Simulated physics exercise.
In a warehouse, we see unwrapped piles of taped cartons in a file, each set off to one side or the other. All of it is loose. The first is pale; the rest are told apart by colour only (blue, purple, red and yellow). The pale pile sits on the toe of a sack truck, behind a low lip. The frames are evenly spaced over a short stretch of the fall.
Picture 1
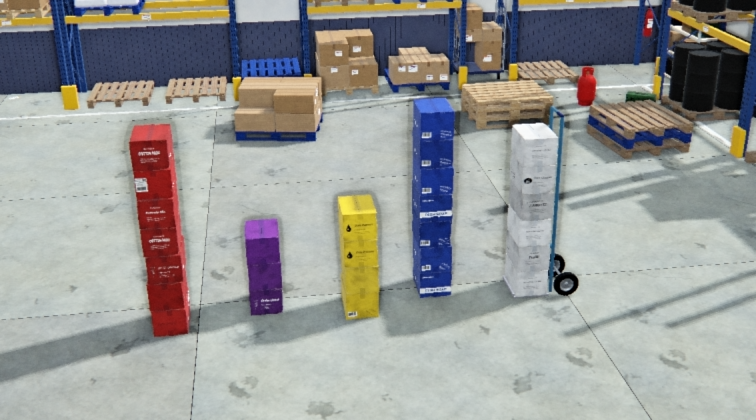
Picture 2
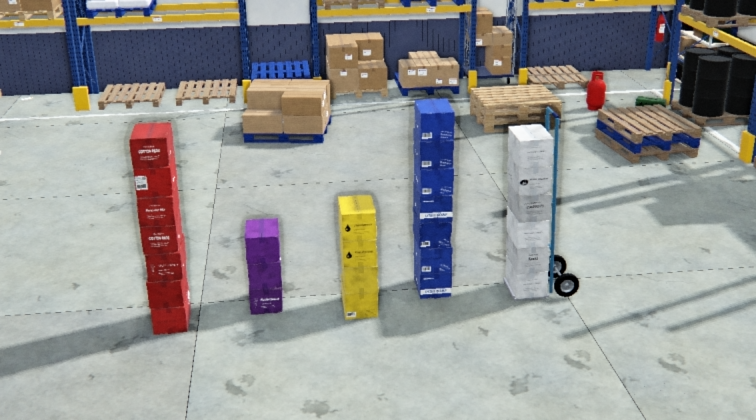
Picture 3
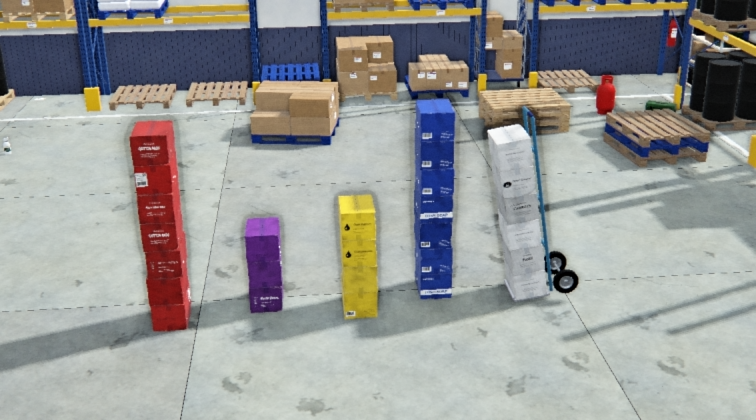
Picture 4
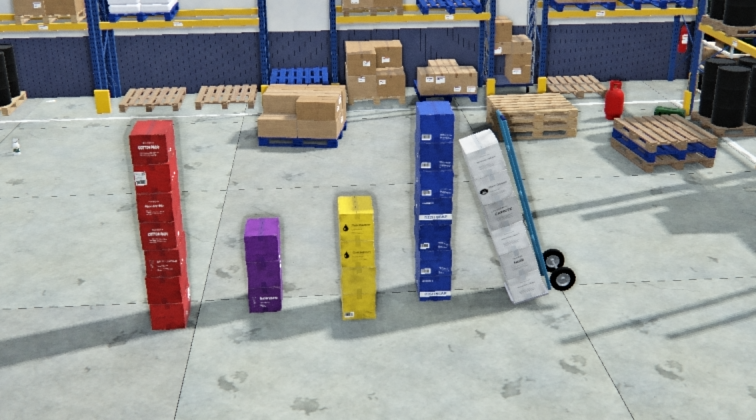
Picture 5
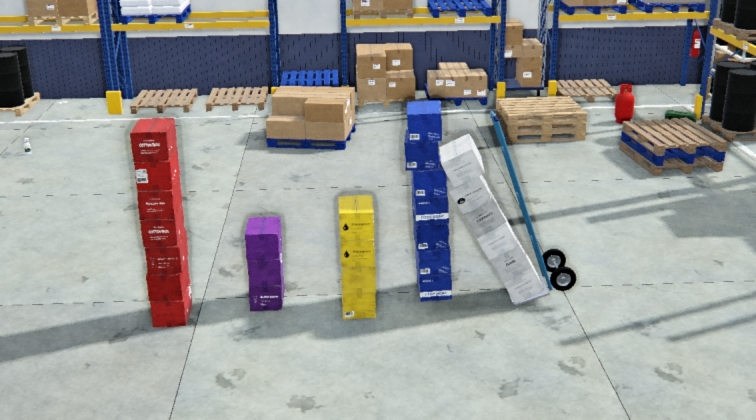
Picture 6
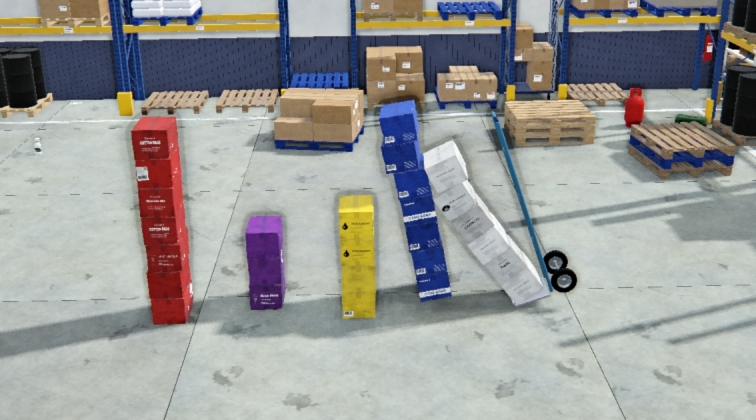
The tall white stack of boxes on a hand truck tilted left and leaned into the blue stack, which bent and began leaning left too, while the yellow, purple and red stacks stayed standing.
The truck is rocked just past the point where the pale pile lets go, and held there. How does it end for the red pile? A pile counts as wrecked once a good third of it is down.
In the end the red column survives.
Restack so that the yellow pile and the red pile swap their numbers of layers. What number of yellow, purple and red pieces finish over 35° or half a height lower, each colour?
By colour: Yellow 7, purple 3, red 4.
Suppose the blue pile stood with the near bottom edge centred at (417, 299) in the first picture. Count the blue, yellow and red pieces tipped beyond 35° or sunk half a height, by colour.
Blue 6, yellow 3, red 0.
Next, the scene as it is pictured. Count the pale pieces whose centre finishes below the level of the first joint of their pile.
3 of them.
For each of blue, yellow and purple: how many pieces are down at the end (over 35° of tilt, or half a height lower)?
Down at the end: Blue 7, yellow 4, purple 2.
Soon, 6 of the pale pile down; none of the 7 red cartons down (0 of 21 in all colours); top red carton unmoved; top blue carton tipped well over, half its height lower.
A while on, 6 of the pale pile down; none of the 7 red cartons down (7 of 21 in all colours); top red carton unmoved; top blue carton tipped steeply, some three heights lower.
Towards the end, 6 of the pale pile down; none of the 7 red cartons down (13 of 21 in all colours); top red carton unmoved; top yellow carton on its side.
Finally, 6 of the pale pile down; none of the 7 red cartons down (13 of 21 in all colours); top red carton unmoved; top blue carton upside down. Seen by the last camera, middles, top red carton near (155, 138), top blue carton near (60, 263).
